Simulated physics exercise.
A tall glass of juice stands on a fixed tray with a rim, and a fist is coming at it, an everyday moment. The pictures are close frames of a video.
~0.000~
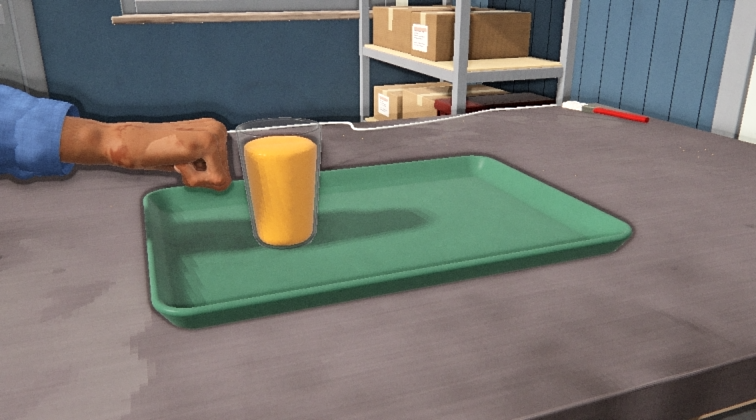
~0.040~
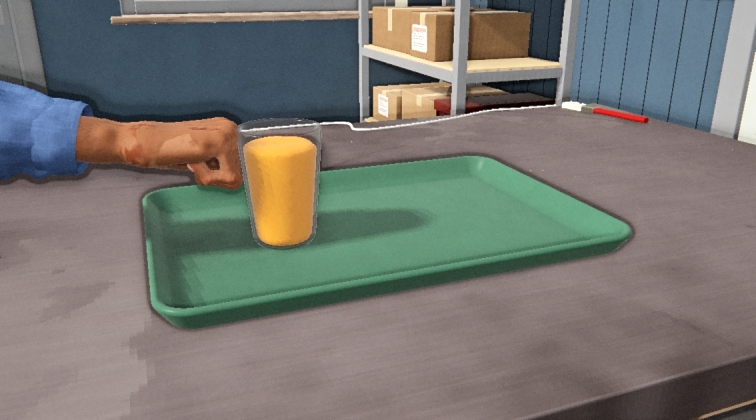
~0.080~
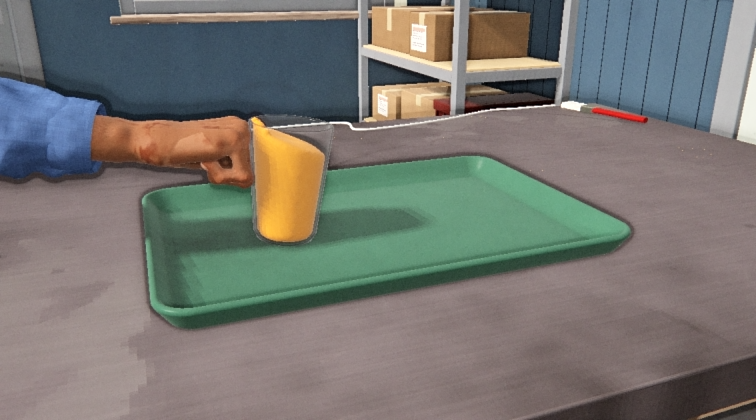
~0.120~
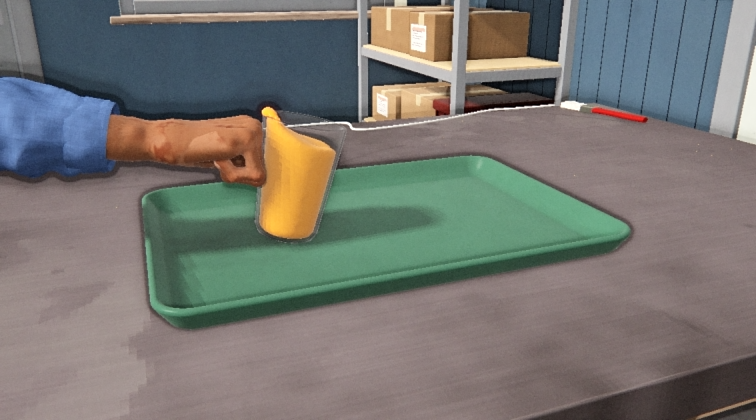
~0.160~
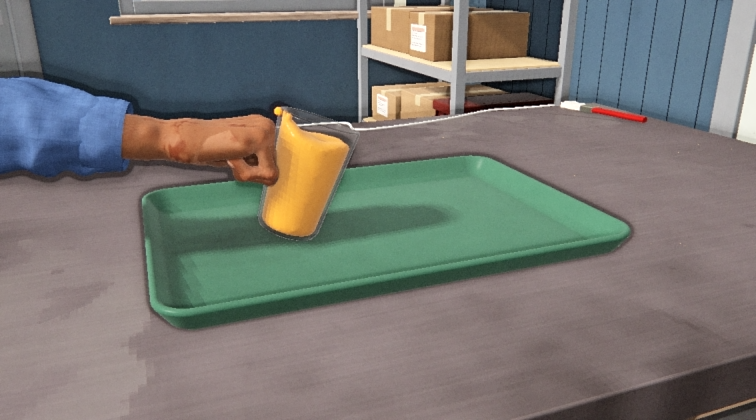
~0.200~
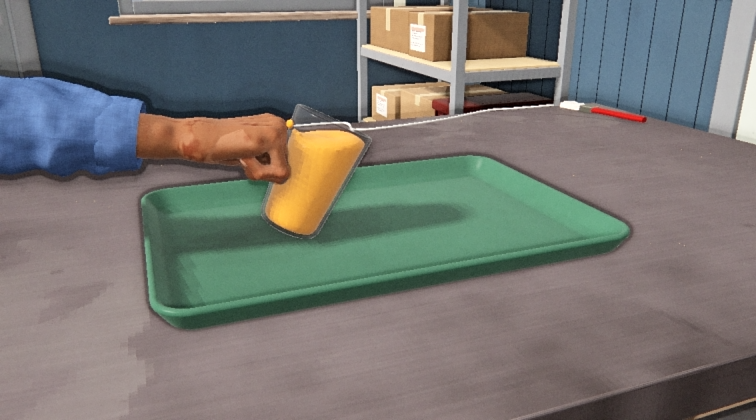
The clip opens on a glass of orange liquid standing upright on a green tray, with a blue-sleeved fist closing in from the left. The fist meets the glass near its rim and pushes rightward, and the glass leans steadily farther right while the orange liquid sloshes inside.
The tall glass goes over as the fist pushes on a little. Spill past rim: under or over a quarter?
Over.
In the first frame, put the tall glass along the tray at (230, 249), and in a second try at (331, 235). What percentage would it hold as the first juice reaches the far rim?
Near 50 % and 65 %.
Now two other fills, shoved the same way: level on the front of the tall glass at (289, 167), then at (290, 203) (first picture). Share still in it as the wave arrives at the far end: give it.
55 % and 45 %.
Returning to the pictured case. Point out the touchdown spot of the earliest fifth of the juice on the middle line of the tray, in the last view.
Landing point, centre line: Approx. (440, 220).
A moment on, the tall glass lies on its side and 91 per cent is in the glass, 4 on the tray and 5 above or beyond its rim.
Next, the tall glass lies on its side and 50 per cent is in the glass, 48 on the tray and 2 above or beyond its rim.
Then the tall glass lies on its side and 28 per cent is in the glass, 47 on the tray and 24 above or beyond its rim.
Later the tall glass lies on its side and 15 per cent is in the glass, 45 on the tray and 40 above or beyond its rim.
In the end 60 per cent is held by tray and glass, 40 is off the tray.
